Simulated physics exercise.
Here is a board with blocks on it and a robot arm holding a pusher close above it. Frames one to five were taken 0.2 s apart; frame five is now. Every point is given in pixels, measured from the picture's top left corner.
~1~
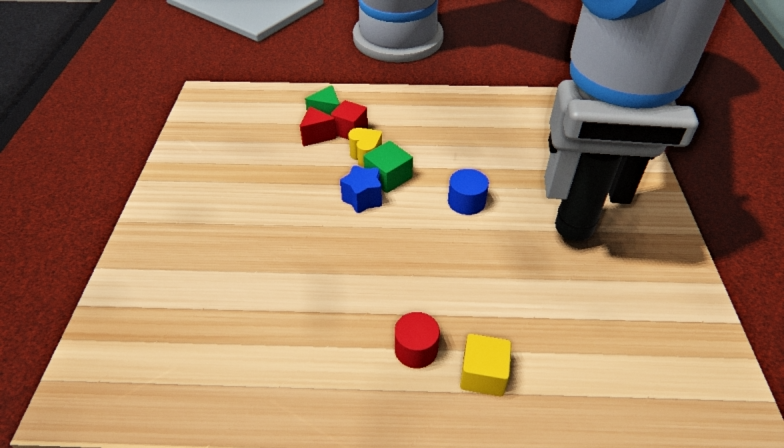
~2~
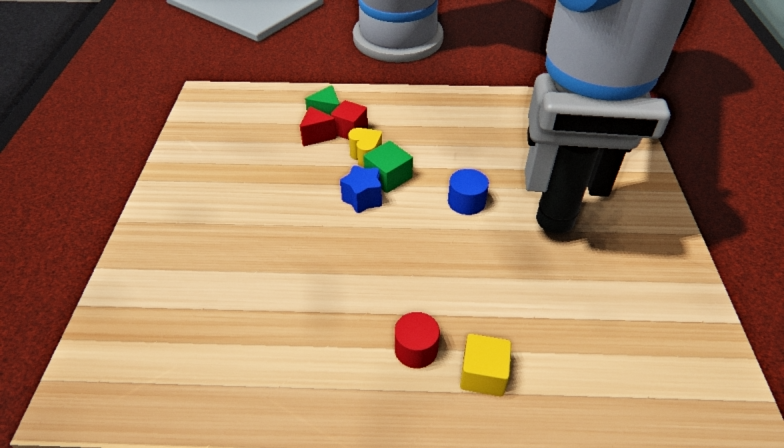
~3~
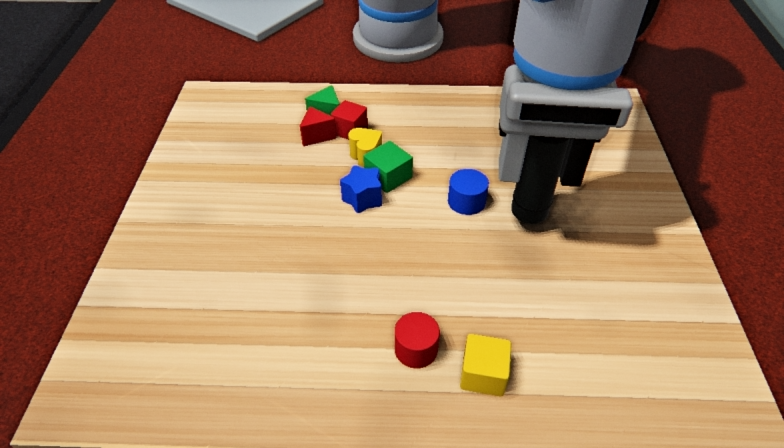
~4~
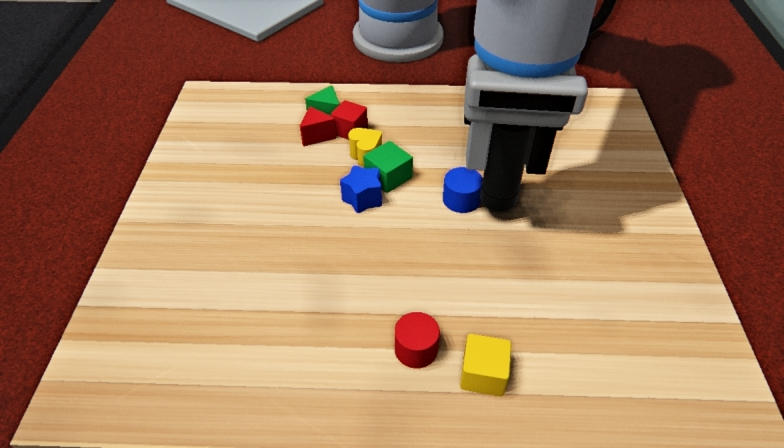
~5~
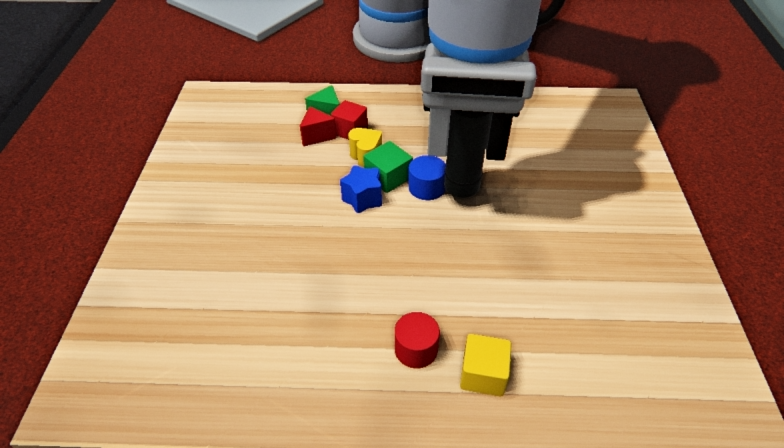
On a wooden board scattered with coloured blocks, a robot arm with a dark pusher moves left from the right side, meets the blue round block and pushes it left and slightly up, close beside the green block.
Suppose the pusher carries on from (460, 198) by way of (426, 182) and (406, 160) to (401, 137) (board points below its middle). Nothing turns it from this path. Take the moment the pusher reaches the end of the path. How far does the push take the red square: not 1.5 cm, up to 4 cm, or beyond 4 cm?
It falls in the under 1.5 cm band.
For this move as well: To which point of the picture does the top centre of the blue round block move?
The point I'd pick in the picture is (368, 128).
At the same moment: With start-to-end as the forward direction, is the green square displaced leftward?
Yes, I think so.
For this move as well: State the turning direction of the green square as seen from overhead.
Watching from overhead, you'd notice the green square rotating counter-clockwise.
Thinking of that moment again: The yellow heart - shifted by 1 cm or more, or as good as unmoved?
The yellow heart changes place.
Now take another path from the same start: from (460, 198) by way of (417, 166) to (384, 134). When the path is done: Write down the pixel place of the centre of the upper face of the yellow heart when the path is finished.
So, by the moment the path ends, you'll find the top centre of the yellow heart at (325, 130).
The first path, step by step. One third of the way, pusher (427, 171); yellow heart (336, 129), turned 20° clockwise; green square (360, 145), turned 30° anticlockwise; blue round block (395, 150).
Two thirds of the way, pusher (406, 149); yellow heart (309, 125), turned 35° clockwise; green square (336, 141), turned 50° anticlockwise; blue round block (372, 135).
At the end, pusher (401, 125); red square still; yellow heart (308, 125), turned 40° clockwise; green square (334, 141), turned 60° anticlockwise; blue round block (368, 128).
